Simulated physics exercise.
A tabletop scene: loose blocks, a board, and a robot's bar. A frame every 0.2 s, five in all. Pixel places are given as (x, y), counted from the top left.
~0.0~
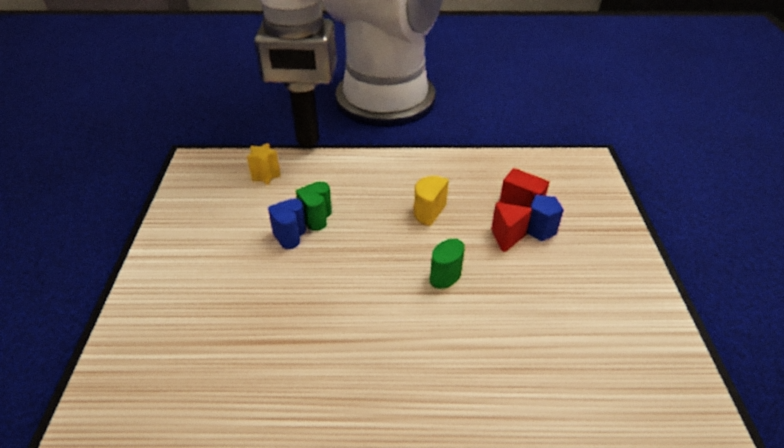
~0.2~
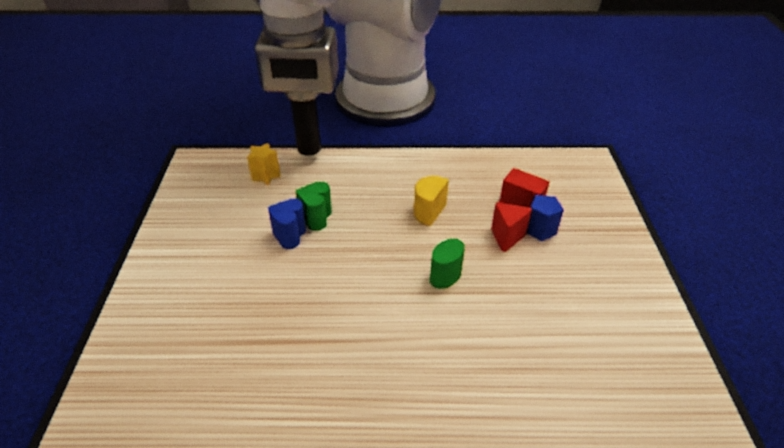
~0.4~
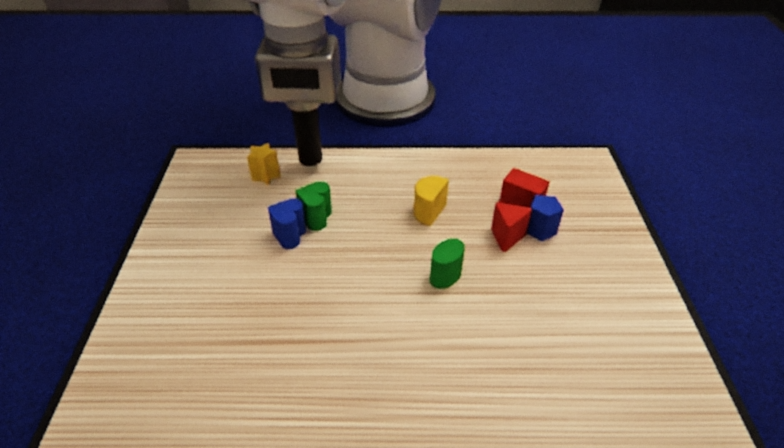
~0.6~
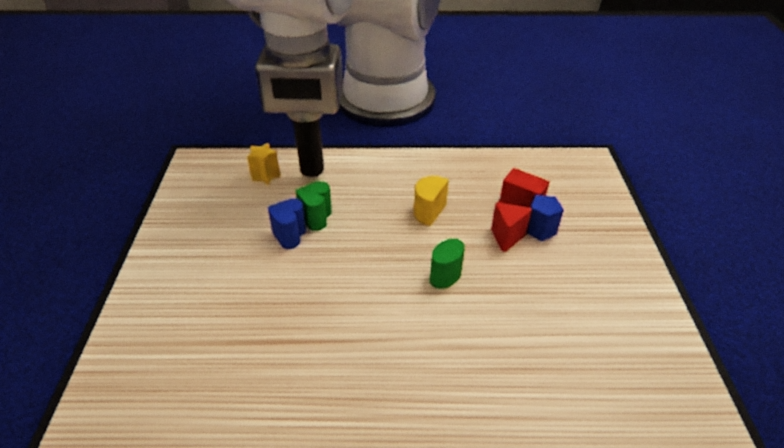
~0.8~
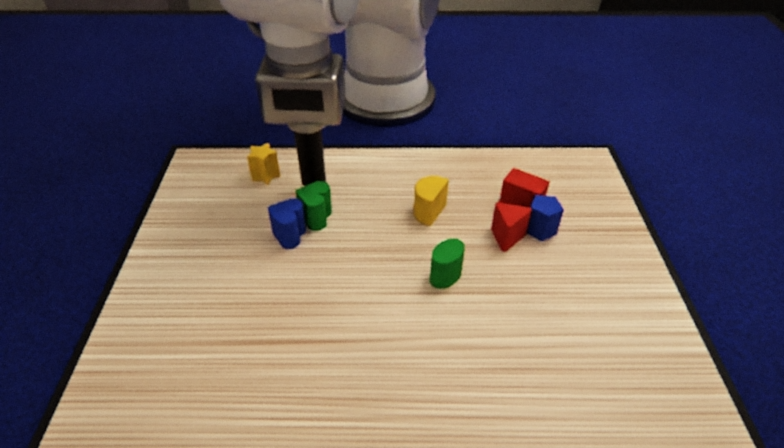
To begin with, a robot's dark bar hangs at the far edge of a wooden board scattered with red, yellow, blue and green blocks. The arm moves the bar a short way toward the viewer, past the yellow star-shaped block, until its tip is just behind the green heart, while every block stays still.
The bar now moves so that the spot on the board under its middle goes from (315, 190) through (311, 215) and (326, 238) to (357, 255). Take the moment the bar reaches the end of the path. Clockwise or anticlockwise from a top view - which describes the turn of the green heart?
From above, it turns clockwise.
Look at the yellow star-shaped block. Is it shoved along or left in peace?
Well, the yellow star-shaped block holds its place.
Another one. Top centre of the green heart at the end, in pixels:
About (358, 253).
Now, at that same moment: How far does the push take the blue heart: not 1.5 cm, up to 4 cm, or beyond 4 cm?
Displaced less than 1.5 cm.
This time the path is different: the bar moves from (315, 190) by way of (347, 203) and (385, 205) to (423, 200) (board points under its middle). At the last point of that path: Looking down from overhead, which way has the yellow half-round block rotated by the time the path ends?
Clockwise, from overhead.
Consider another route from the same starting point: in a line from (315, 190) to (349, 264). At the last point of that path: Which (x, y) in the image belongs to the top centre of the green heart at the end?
At roughly (311, 232).
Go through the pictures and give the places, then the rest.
Bar's lower end (308, 140); yellow star-shaped block (261, 151); blue heart (286, 210); green heart (313, 192), in the first frame.
Bar (309, 149); blocks still, in the second frame.
Bar (311, 159); blocks still, in the third frame.
Bar (312, 170); blocks still, in the fourth frame.
Bar (314, 181); yellow star-shaped block (261, 151); blue heart (286, 210); green heart (313, 192), in the fifth frame.
The first path, step by step. One third of the way, bar (310, 206); green heart (319, 206).
Two thirds of the way, bar (325, 229); blue heart (283, 215), turned 30° clockwise; green heart (336, 231).
At the end, bar (356, 246); yellow star-shaped block still; blue heart (283, 215), turned 30° clockwise; green heart (358, 253), turned 40° clockwise.
